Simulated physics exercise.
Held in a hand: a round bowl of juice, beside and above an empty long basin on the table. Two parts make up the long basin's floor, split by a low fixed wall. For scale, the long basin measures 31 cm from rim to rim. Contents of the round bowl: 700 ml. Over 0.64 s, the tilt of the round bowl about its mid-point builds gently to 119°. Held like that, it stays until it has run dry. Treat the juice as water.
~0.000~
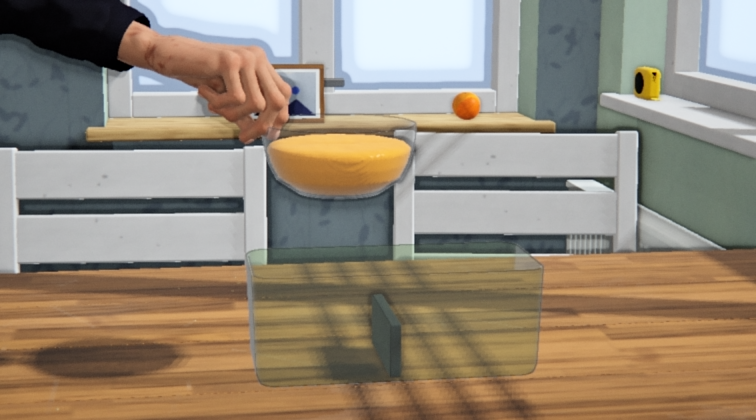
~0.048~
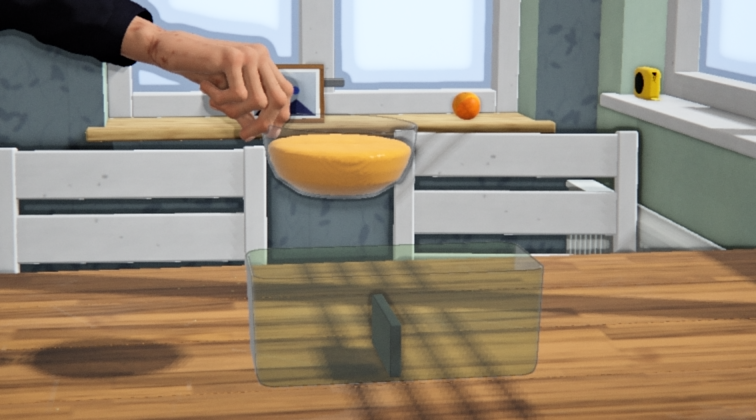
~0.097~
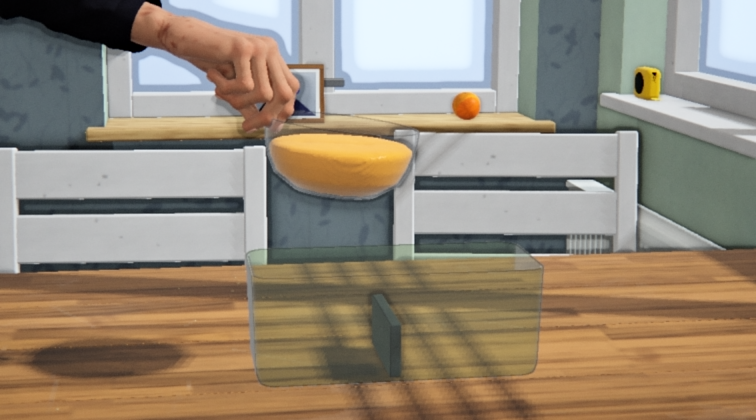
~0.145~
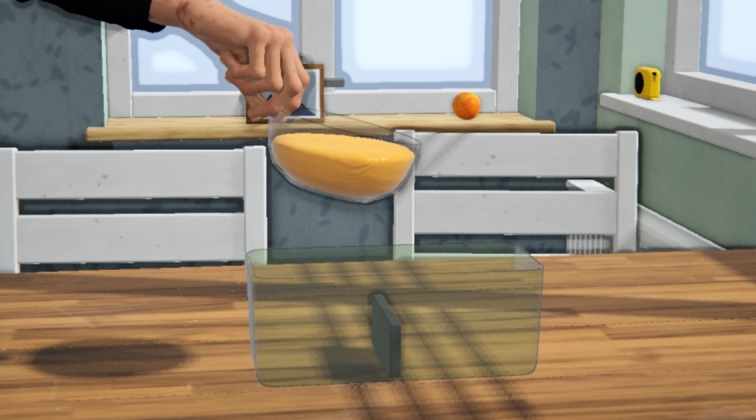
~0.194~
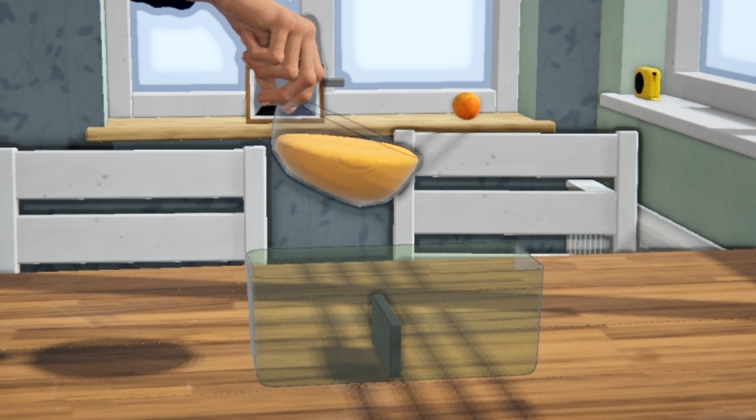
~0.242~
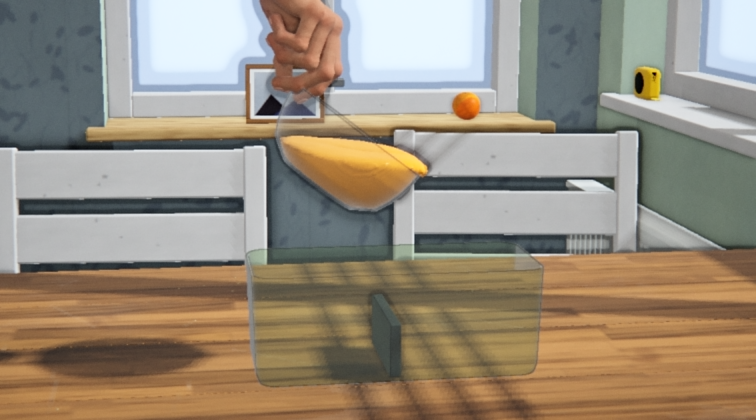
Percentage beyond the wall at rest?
80 per cent.
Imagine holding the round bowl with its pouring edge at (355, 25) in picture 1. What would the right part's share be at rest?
Then I'd expect something near 60 per cent.
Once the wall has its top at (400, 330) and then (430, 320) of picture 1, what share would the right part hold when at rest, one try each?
Some 65 in a hundred, then some 50 in a hundred.
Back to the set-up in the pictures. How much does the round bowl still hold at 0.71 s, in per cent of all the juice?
Around 0 in a hundred is still there.
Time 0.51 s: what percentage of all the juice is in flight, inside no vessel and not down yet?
Close to 18 per cent, I'd say.
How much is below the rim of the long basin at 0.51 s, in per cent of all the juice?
About 76%.
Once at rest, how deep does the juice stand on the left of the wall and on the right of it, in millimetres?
6 mm left, 30 mm right.
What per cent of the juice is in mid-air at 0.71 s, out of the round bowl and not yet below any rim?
Airborne fraction: Approx. 16 %.
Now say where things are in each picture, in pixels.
Tilt 0°; pouring edge (414, 124); surface from (267, 145) to (409, 143); the long basin's rim runs from (250, 266) to (530, 257); the wall's top is at (386, 310), in the first picture.
Tilt 2°; pouring edge (415, 126); surface from (267, 145) to (409, 144), in the second picture.
Tilt 7°; pouring edge (417, 133); surface from (270, 142) to (410, 146), in the third picture.
Tilt 14°; pouring edge (419, 143); surface from (271, 140) to (413, 150), in the fourth picture.
Tilt 25°; pouring edge (419, 158); surface from (276, 139) to (417, 153), in the fifth picture.
Tilt 37°; pouring edge (416, 175); surface from (280, 140) to (407, 159); 4 per cent is over the edge, in the sixth picture.
After 0.51 s the tilt is 107° and 7 per cent is still to pour, 0 is left of the wall and 75 right of it.
After 0.71 s the tilt is 119° and 0 per cent is still to pour, 12 is left of the wall and 71 right of it.
After 0.92 s the tilt is 119° and 0 per cent is still to pour, 14 is left of the wall and 83 right of it.
After 1.14 s the tilt is 119° and 0 per cent is still to pour, 17 is left of the wall and 80 right of it.
In the end 17 per cent lies left of the wall, 80 right of it and 3 outside.
